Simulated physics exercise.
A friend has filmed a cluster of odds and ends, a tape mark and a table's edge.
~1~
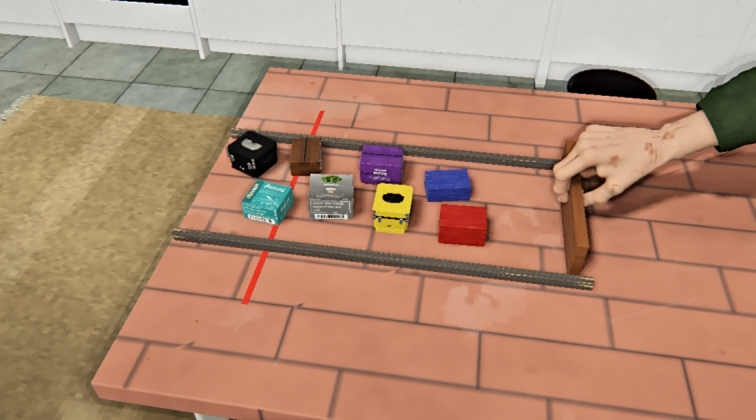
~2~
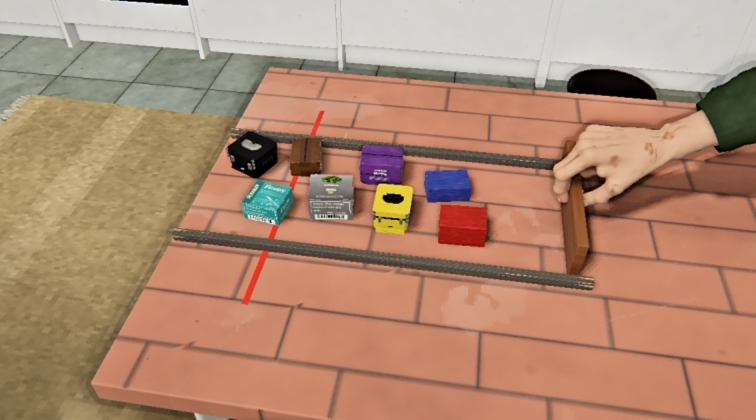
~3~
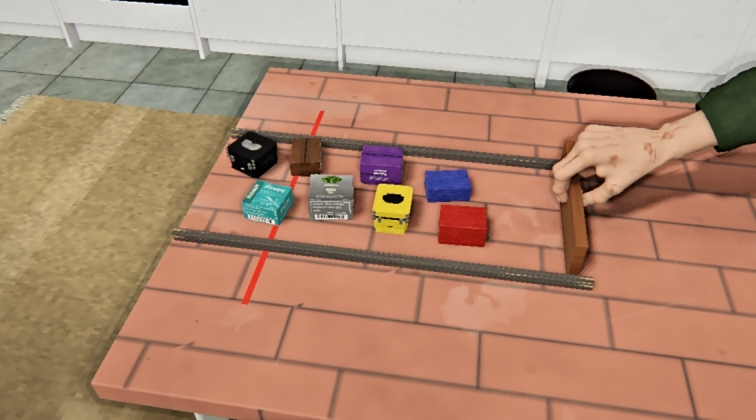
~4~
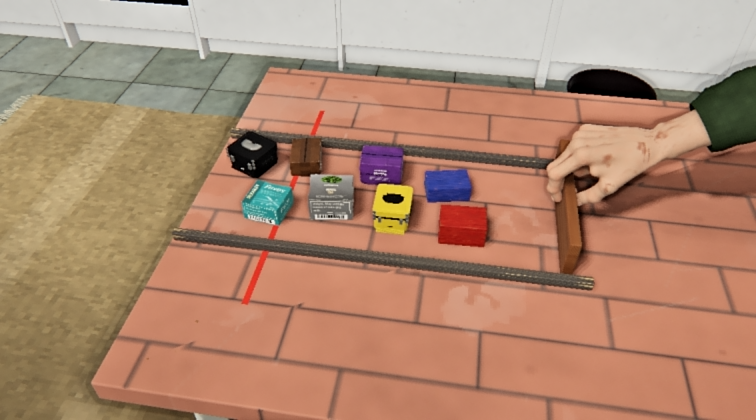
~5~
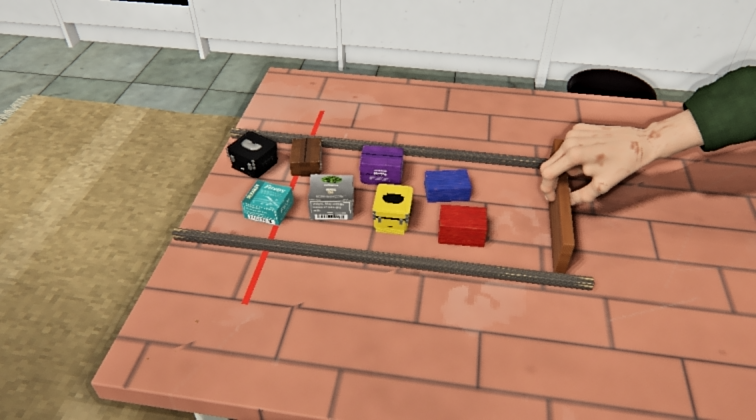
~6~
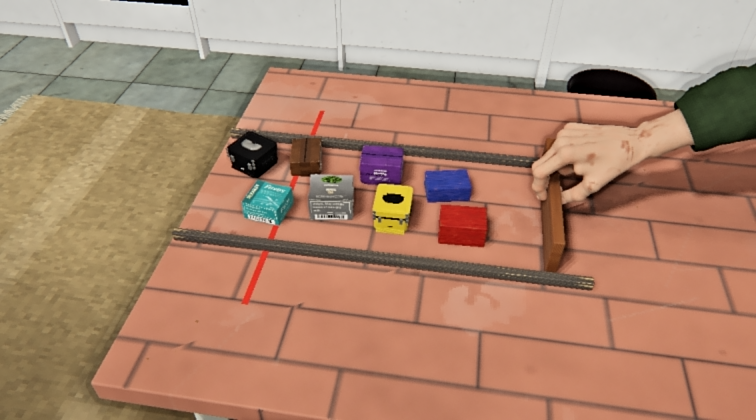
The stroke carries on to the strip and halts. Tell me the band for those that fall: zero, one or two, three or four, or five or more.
In the end the number that fall off is three or four.
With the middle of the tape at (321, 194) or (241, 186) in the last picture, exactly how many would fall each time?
The counts: 2 and 6.
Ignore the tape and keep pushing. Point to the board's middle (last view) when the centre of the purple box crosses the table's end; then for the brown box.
At (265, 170) for the purple box; at (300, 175) for the brown box.
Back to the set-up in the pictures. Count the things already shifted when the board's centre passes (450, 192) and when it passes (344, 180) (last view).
First 3, then 8.
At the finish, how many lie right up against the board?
The number is 2.
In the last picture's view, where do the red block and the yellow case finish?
The red block stops around (259, 202); the yellow case around (225, 189).
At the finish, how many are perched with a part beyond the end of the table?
0 of them.
Early on, none off yet; black case at rest near (254, 155); turquoise box at rest near (268, 202); brown box at rest near (306, 157).
Finally, the number that fall off is three or four; lost, grey box, brown box, turquoise box and black case.
